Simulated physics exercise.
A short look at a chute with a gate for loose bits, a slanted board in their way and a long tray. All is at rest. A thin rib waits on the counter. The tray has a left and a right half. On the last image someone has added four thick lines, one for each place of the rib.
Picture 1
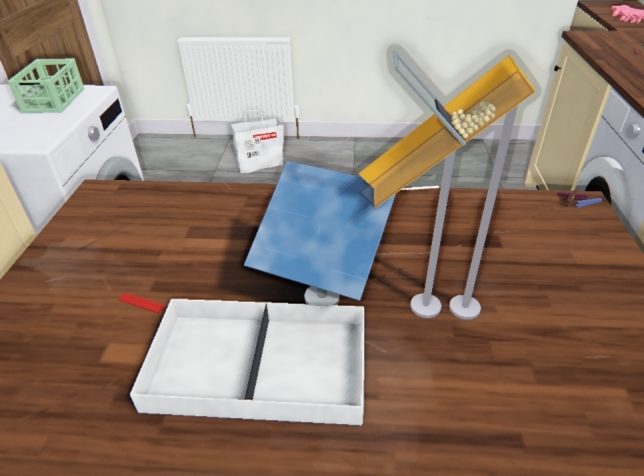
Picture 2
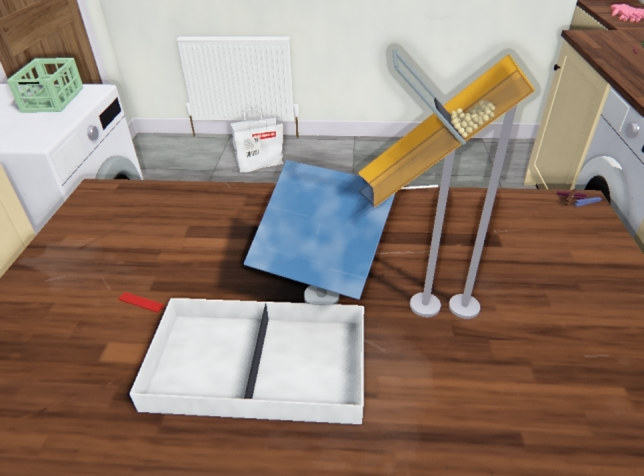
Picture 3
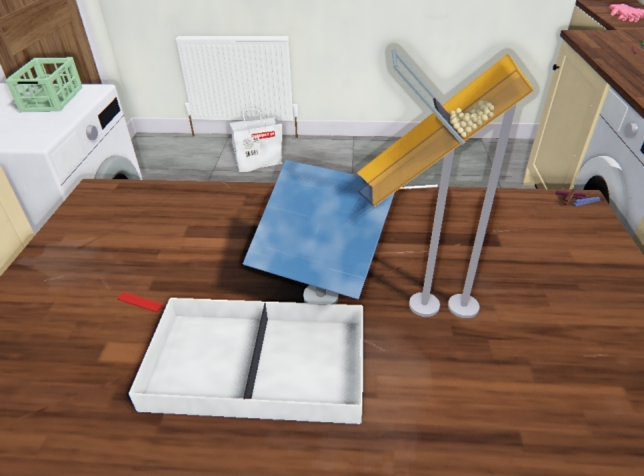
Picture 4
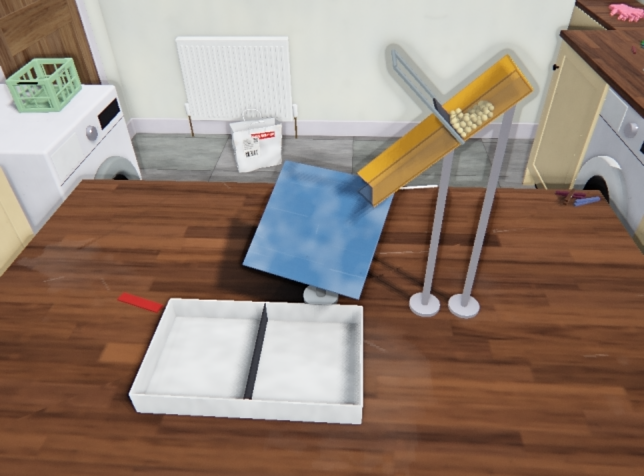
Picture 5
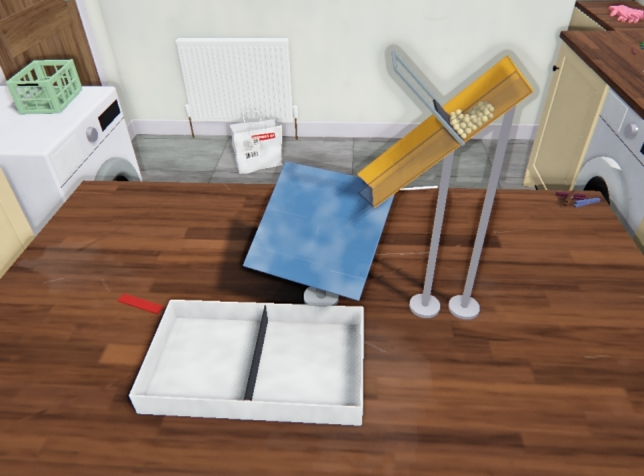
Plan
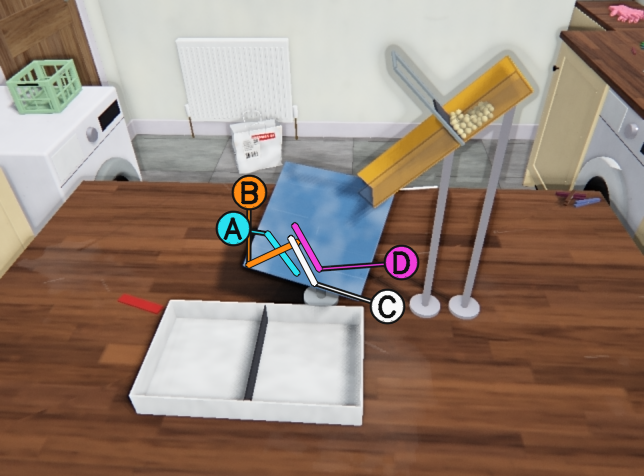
A blue slanted board standing between a divided white tray and a raised yellow chute of pale beans, with nothing moving.
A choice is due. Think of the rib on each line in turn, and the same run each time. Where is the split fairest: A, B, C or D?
Line B.
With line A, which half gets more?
The right half.
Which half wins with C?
More lands on the right.
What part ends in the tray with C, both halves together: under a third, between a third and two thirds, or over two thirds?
Over two thirds.
On the marked copy, line A from (267, 233) to (296, 273); line B from (297, 242) to (248, 265); line C from (290, 238) to (314, 283); line D from (294, 225) to (319, 269).
For line A, of what is caught, a small part in the left half, nearly all in the right.
For line B, of what is caught, about two thirds in the left half, about a third in the right.
For line C, of what is caught, a small part in the left half, nearly all in the right.
For line D, of what is caught, a small part in the left half, nearly all in the right.
